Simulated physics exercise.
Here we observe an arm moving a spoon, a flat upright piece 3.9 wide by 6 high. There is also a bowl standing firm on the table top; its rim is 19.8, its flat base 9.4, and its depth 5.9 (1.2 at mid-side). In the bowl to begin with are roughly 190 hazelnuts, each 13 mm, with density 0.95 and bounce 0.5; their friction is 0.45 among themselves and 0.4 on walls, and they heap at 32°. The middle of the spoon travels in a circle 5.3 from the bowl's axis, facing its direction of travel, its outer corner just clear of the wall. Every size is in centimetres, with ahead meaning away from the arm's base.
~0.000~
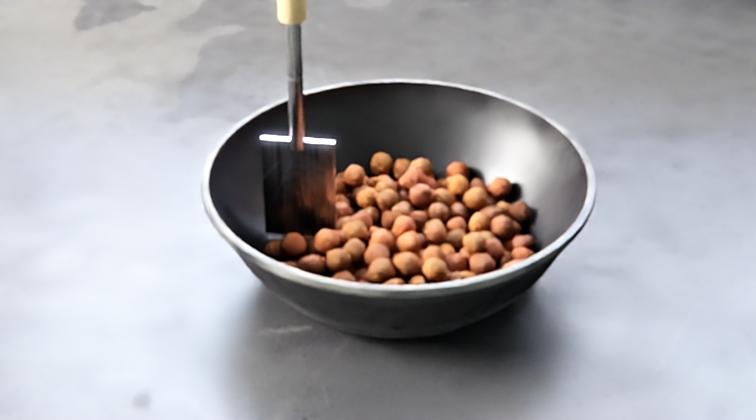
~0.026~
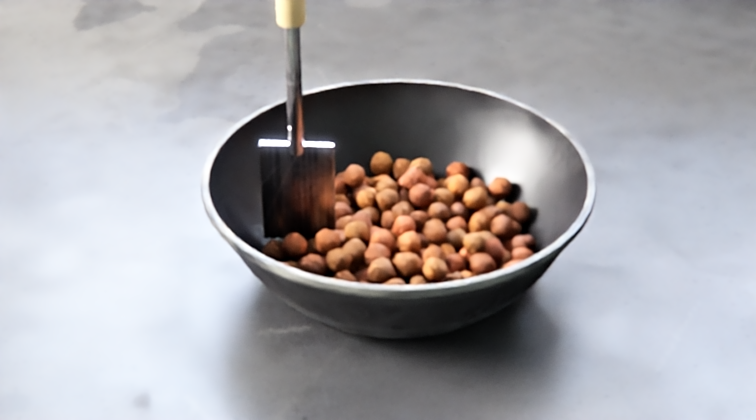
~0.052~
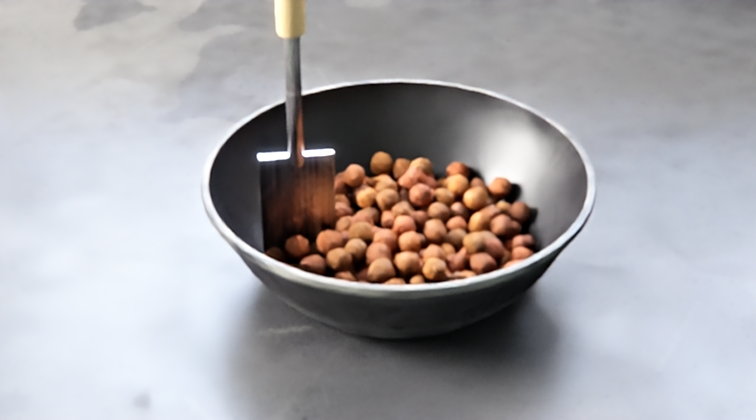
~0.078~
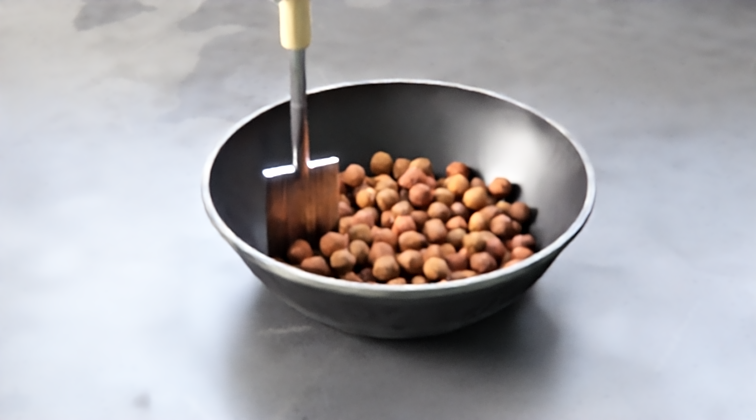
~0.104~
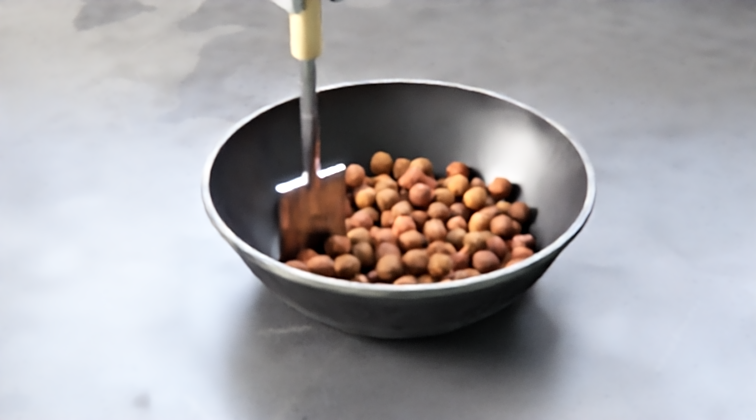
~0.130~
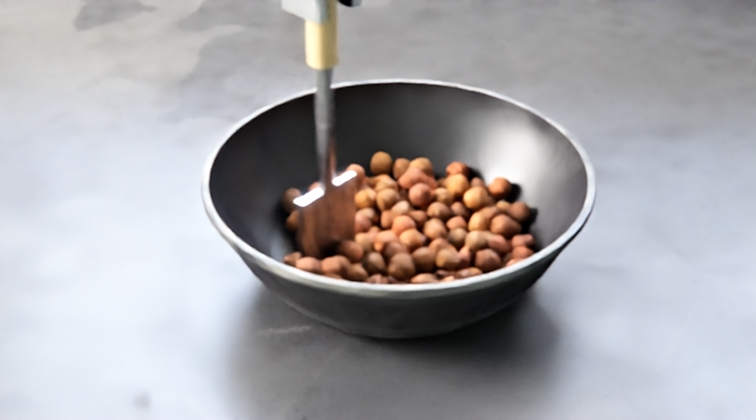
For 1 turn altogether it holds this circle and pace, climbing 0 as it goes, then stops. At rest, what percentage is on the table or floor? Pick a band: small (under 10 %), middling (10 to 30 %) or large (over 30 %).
Small.
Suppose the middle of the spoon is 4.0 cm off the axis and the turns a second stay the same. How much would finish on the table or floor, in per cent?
That would make it around 0 percent.
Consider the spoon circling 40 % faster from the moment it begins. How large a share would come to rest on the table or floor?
Estimated share: About 10 per cent.
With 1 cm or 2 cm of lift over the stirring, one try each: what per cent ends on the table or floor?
I'd say some 5 per cent, and some 0 per cent.
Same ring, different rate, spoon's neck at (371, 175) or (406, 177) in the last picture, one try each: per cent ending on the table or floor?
Roughly 15 per cent on the first try and 25 per cent on the second.
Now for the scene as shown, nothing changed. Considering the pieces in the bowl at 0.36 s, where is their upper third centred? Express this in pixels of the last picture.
The top third is centred near (512, 197) in the last picture.
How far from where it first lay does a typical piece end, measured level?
Level distance: About 7 cm.
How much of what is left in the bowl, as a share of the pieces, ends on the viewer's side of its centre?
Roughly 65 percent of it.
By 0.36 s, 173° round, highest piece 7 above the table; 191 in the bowl, 1 in flight or on the tool.
By 0.60 s, 291° round, highest piece 7 above the table; 185 in the bowl, 5 on the table or floor, 2 in flight or on the tool.
By 0.91 s, 0° round, highest piece 6 above the table; 180 in the bowl, 11 on the table or floor, 1 in flight or on the tool.
By 1.61 s, 0° round, highest piece 5 above the table; 180 in the bowl, 12 on the table or floor.
Final count, 180 in the bowl, 12 on the table or floor. That is 6 % on the table or floor.
